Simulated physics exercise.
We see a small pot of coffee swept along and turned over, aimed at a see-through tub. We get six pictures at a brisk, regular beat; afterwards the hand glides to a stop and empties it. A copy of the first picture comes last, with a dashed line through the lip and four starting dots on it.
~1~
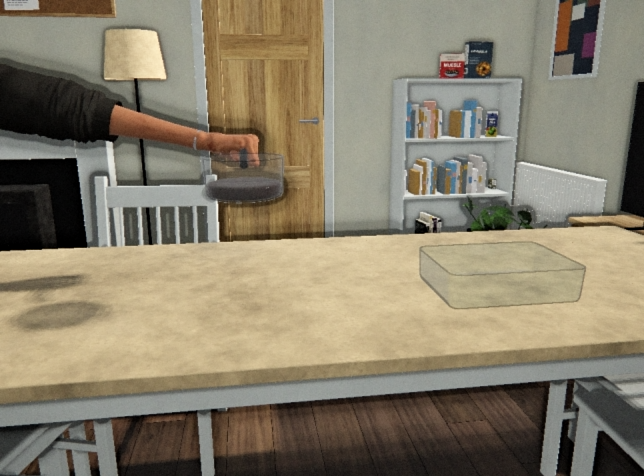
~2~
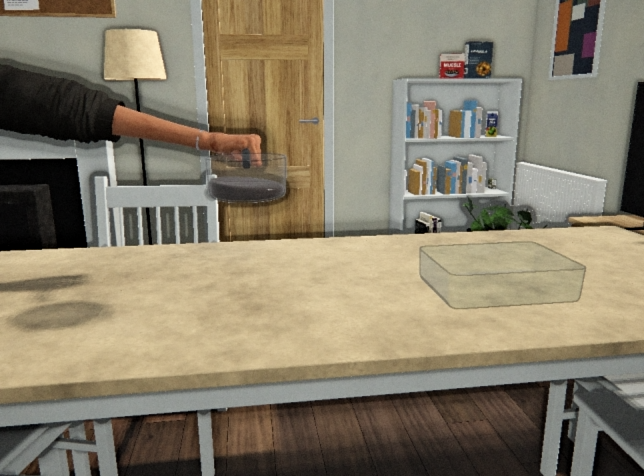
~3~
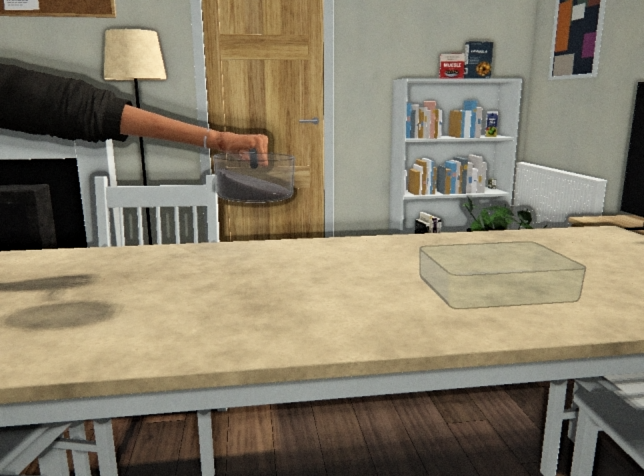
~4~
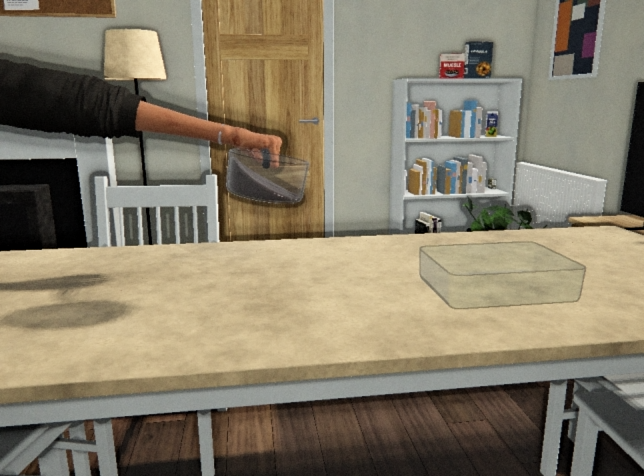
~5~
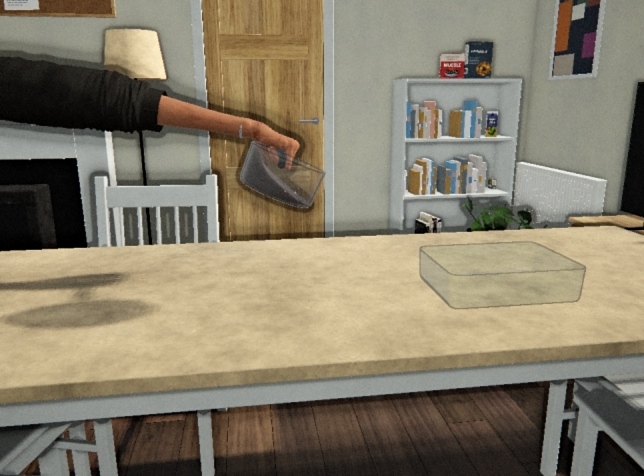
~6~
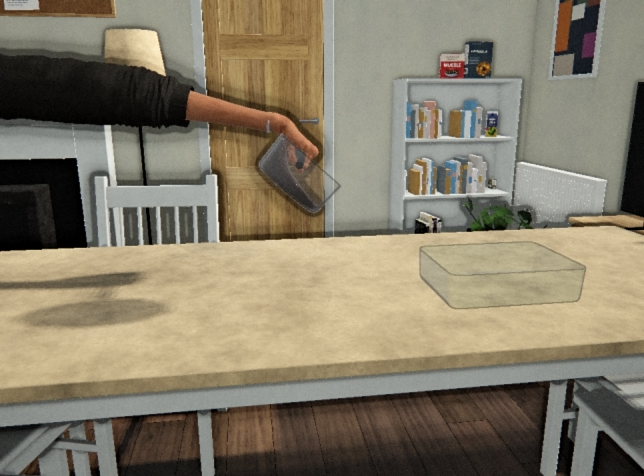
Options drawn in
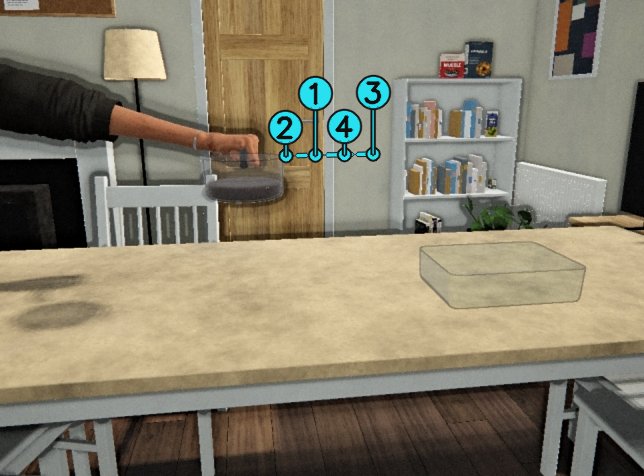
In a living room, a hand held a small clear pot of dark liquid above a pale table with a see-through tub on it, then moved it a little right, tilting it steadily rightward.
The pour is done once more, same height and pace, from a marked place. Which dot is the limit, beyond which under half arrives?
Use spot 1.
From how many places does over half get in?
Three.
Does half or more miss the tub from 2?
Yes.
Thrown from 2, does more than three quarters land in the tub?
No, less.
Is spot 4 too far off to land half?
No, not at all.
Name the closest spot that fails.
That would be 2.
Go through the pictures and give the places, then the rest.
In the first picture, upright, lip at (282, 155); tub from (448, 308) to (578, 300); nothing has left yet.
In the second picture, upright, lip at (285, 155); nothing has left yet.
In the third picture, upright, lip at (293, 156); nothing has left yet.
In the fourth picture, tipped about 10°, lip at (307, 162); nothing has left yet.
In the fifth picture, tipped about 24°, lip at (324, 171); nothing has left yet.
In the sixth picture, tipped about 42°, lip at (340, 184); nothing has left yet.
On the marked copy, 1 at (315, 155); 2 at (285, 155); 3 at (373, 154); 4 at (344, 154).
With 1, about 67 % lands in the tub, 19 % falls short and 14 % goes beside or beyond.
With 2, about 29 % lands in the tub, 64 % falls short and 7 % goes beside or beyond.
With 3, about 74 % lands in the tub, 7 % falls short and 19 % goes beside or beyond.
With 4, about 78 % lands in the tub, 5 % falls short and 18 % goes beside or beyond.
